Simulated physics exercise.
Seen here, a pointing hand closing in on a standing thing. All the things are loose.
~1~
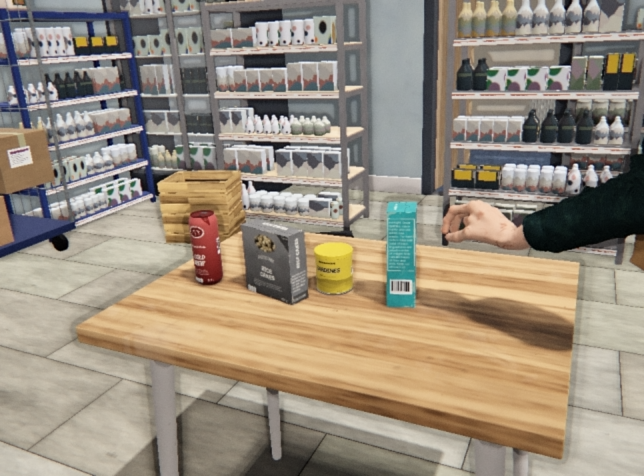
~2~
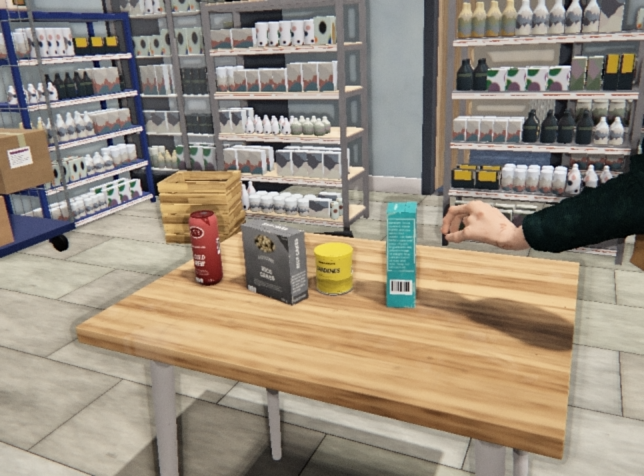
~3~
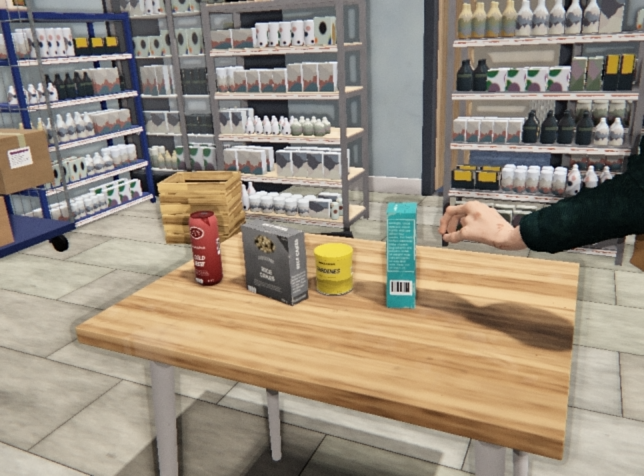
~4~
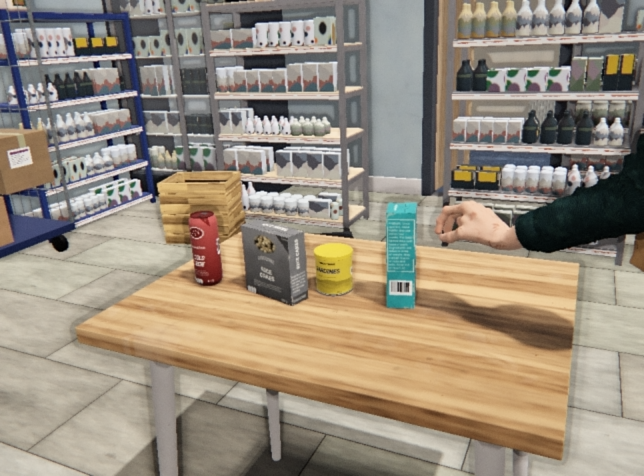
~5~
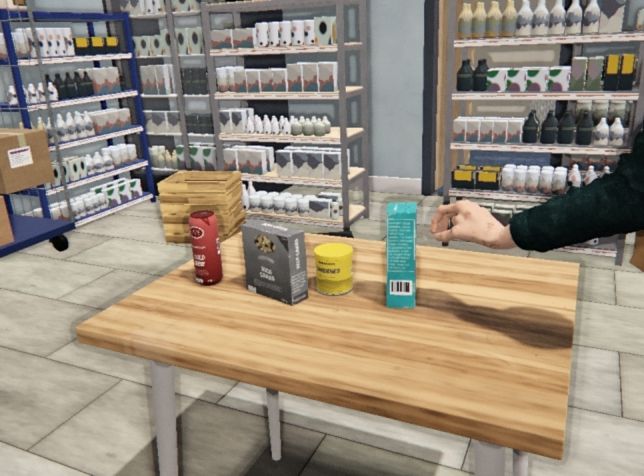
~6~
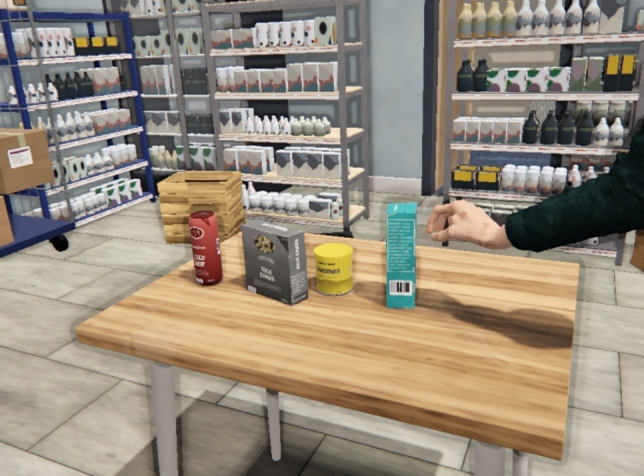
The footage shows a red can, a gray box, a yellow tin and a turquoise carton standing on a wooden table in a store, while a hand at the right moves slightly left toward the carton; the objects stay still.
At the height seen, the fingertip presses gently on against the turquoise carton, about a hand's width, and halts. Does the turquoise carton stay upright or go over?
The turquoise carton tips over.
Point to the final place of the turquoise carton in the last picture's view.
Around (347, 298).
Then, 0.50 s later than the last frame, turquoise carton tilted by 14° near (389, 253).
Then, 0.90 s later than the last frame, turquoise carton tilted by 57° near (356, 262).
Then, 1.10 s later than the last frame, turquoise carton on its side near (348, 298).
When it is over, lying over on the table, turquoise carton. End places, in pixels of the last picture, turquoise carton near (347, 298).
